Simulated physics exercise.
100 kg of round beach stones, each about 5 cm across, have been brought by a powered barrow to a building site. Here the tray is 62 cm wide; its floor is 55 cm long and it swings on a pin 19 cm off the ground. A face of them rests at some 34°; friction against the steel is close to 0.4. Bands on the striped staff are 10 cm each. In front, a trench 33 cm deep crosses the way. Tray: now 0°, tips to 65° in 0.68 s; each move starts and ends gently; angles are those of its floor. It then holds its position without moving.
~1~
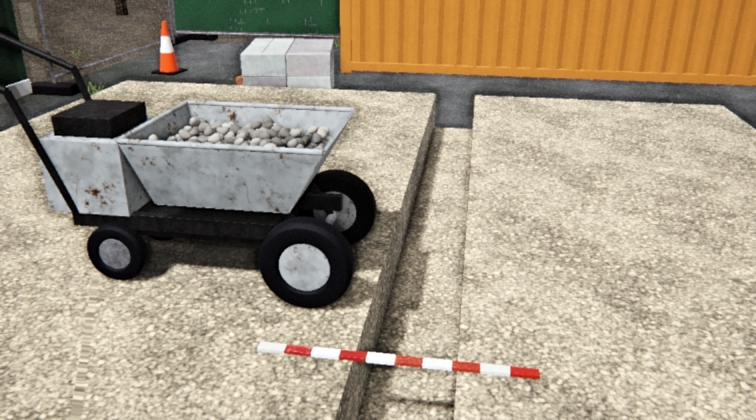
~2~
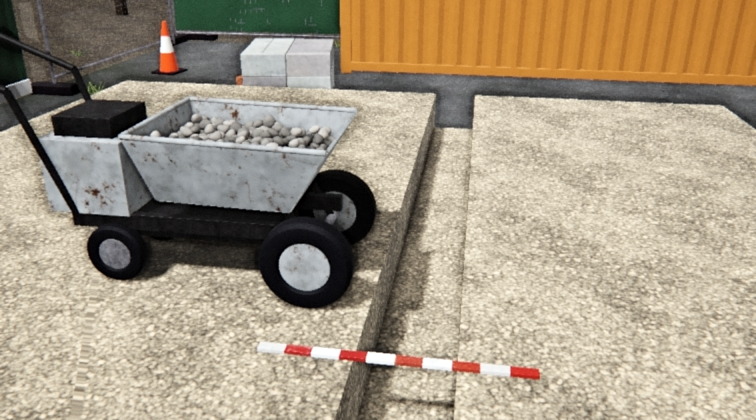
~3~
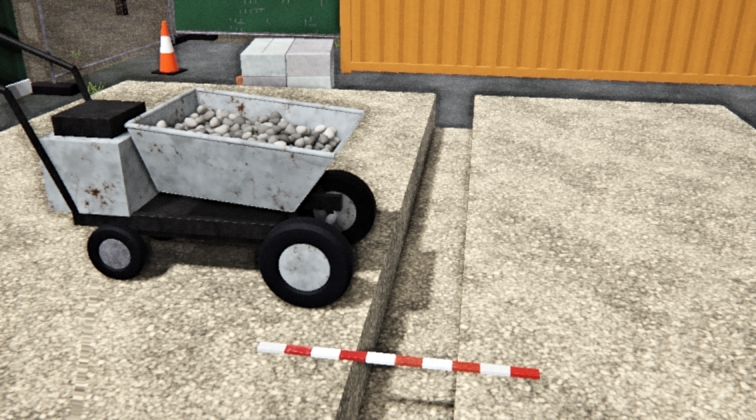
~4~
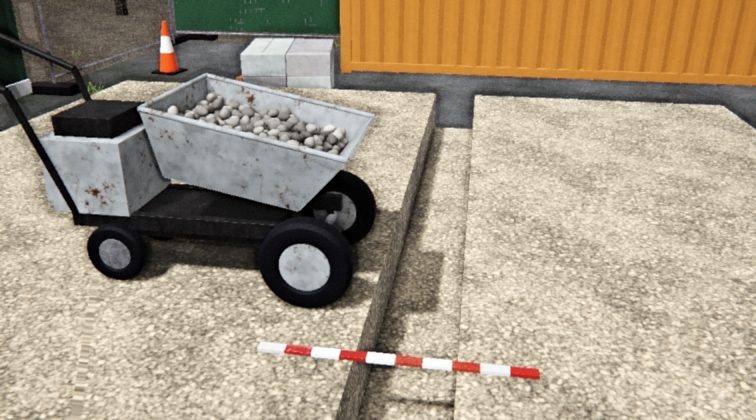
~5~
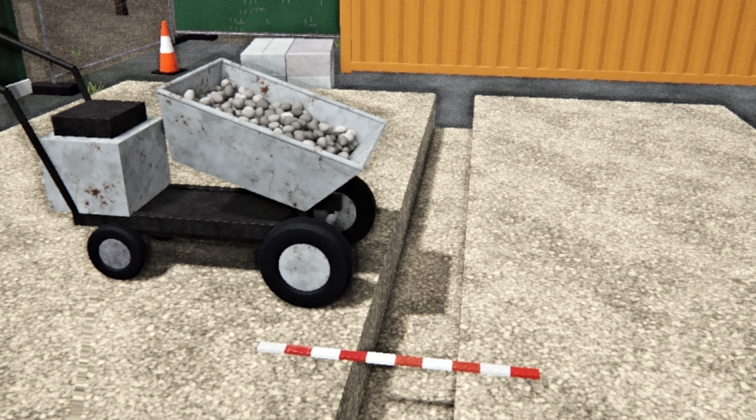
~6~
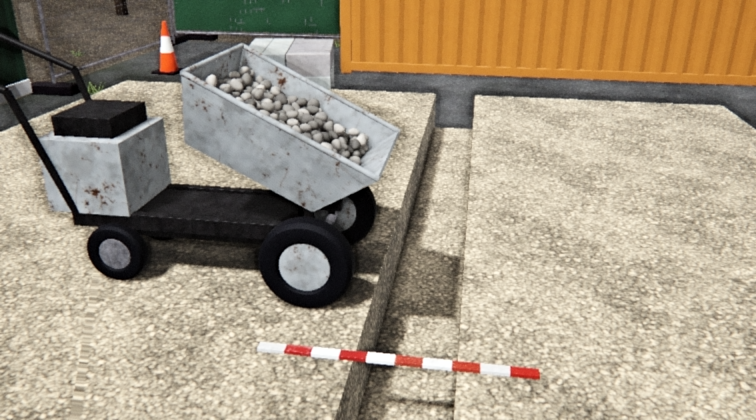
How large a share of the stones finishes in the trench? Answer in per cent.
A share of about 29 per cent.
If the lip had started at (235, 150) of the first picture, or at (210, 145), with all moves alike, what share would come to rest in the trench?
75 and 65 %.
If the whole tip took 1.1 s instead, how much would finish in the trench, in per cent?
My guess is near 35 percent.
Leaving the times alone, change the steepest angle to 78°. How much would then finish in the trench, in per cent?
In that case some 25 per cent.
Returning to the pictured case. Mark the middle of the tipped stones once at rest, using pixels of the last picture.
Middle at around (506, 283), I'd say.
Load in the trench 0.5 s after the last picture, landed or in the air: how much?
At that moment: Approx. 10 %.
Then, 0.2 s after the last picture the floor is at 55°, 100 % in the tray; the foremost stones are at (399, 189).
Then, 0.5 s after the last picture the floor is at 65°, 83 % in the tray, 8 % in the trench, 10 % past the trench; the foremost stones are at (497, 282).
Then, 0.8 s after the last picture the floor is at 65°, 36 % in the tray, 8 % in the trench, 57 % past the trench; the foremost stones are at (663, 304).
Then, 2.8 s after the last picture the floor is at 65°, 11 % in the tray, 29 % in the trench, 60 % past the trench; the foremost stones are past the picture's edge.
